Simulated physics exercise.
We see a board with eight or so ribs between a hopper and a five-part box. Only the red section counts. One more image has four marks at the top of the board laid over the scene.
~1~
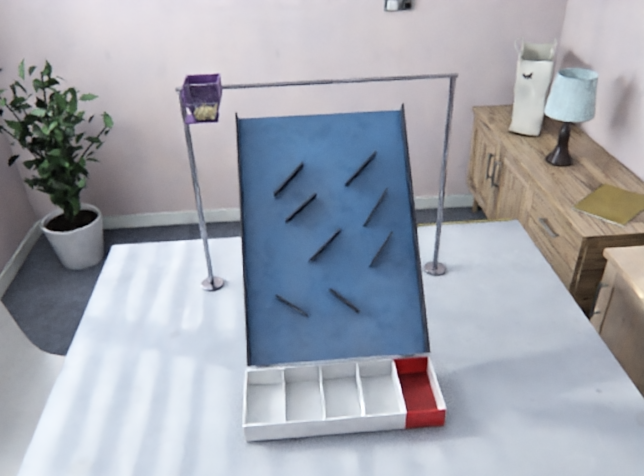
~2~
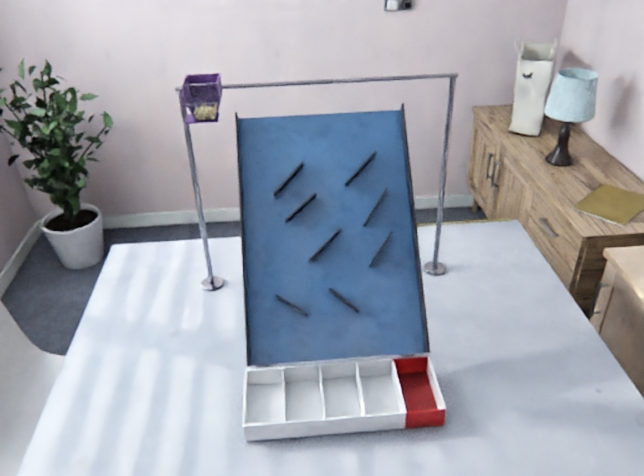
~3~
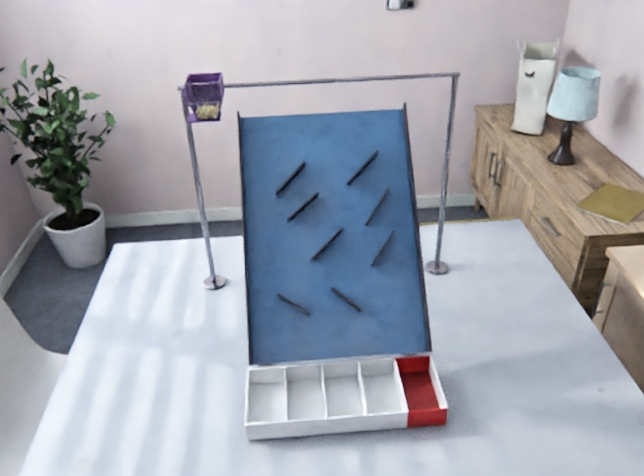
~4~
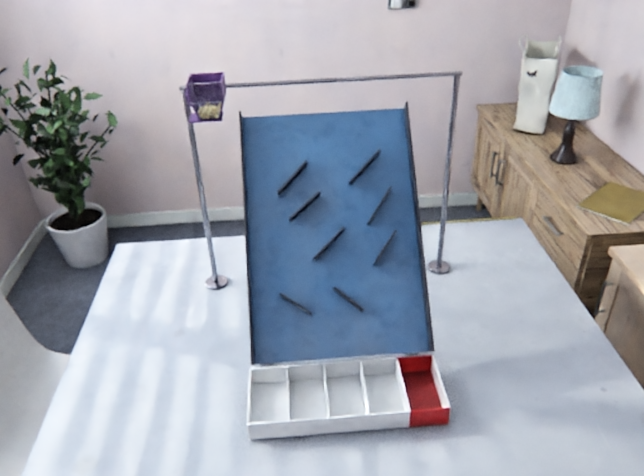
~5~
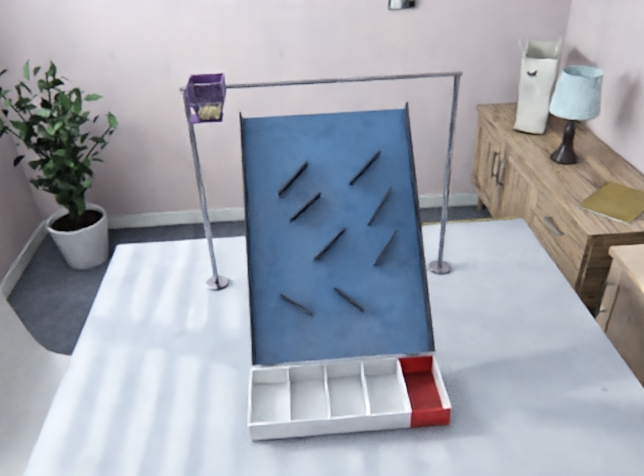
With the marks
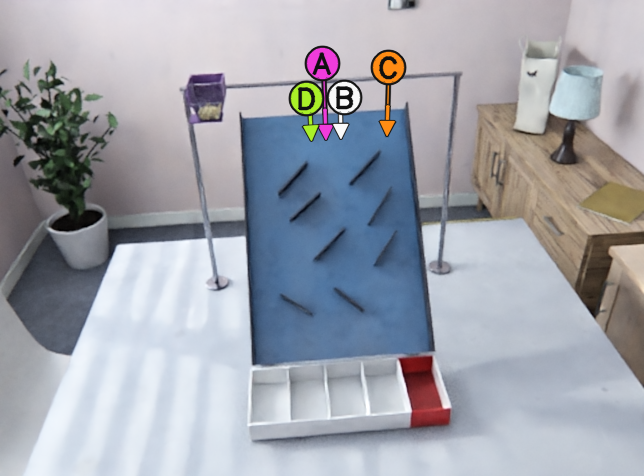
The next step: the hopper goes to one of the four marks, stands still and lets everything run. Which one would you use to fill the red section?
C works best here.
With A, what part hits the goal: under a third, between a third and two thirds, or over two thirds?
It is under a third.
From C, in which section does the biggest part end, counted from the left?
The fifth from the left.
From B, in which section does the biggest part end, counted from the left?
The third from the left.
On the marked copy, mark A meets the board at (325, 134); mark B meets the board at (340, 133); mark C meets the board at (387, 130); mark D meets the board at (311, 135).
With A, a stray few in the red section, nearly all in other sections, a small part outside the box.
With B, a stray few in the red section, nearly all in other sections.
With C, about two thirds in the red section, about a quarter in other sections, a small part outside the box.
With D, a stray few in the red section, most in other sections, a small part outside the box.
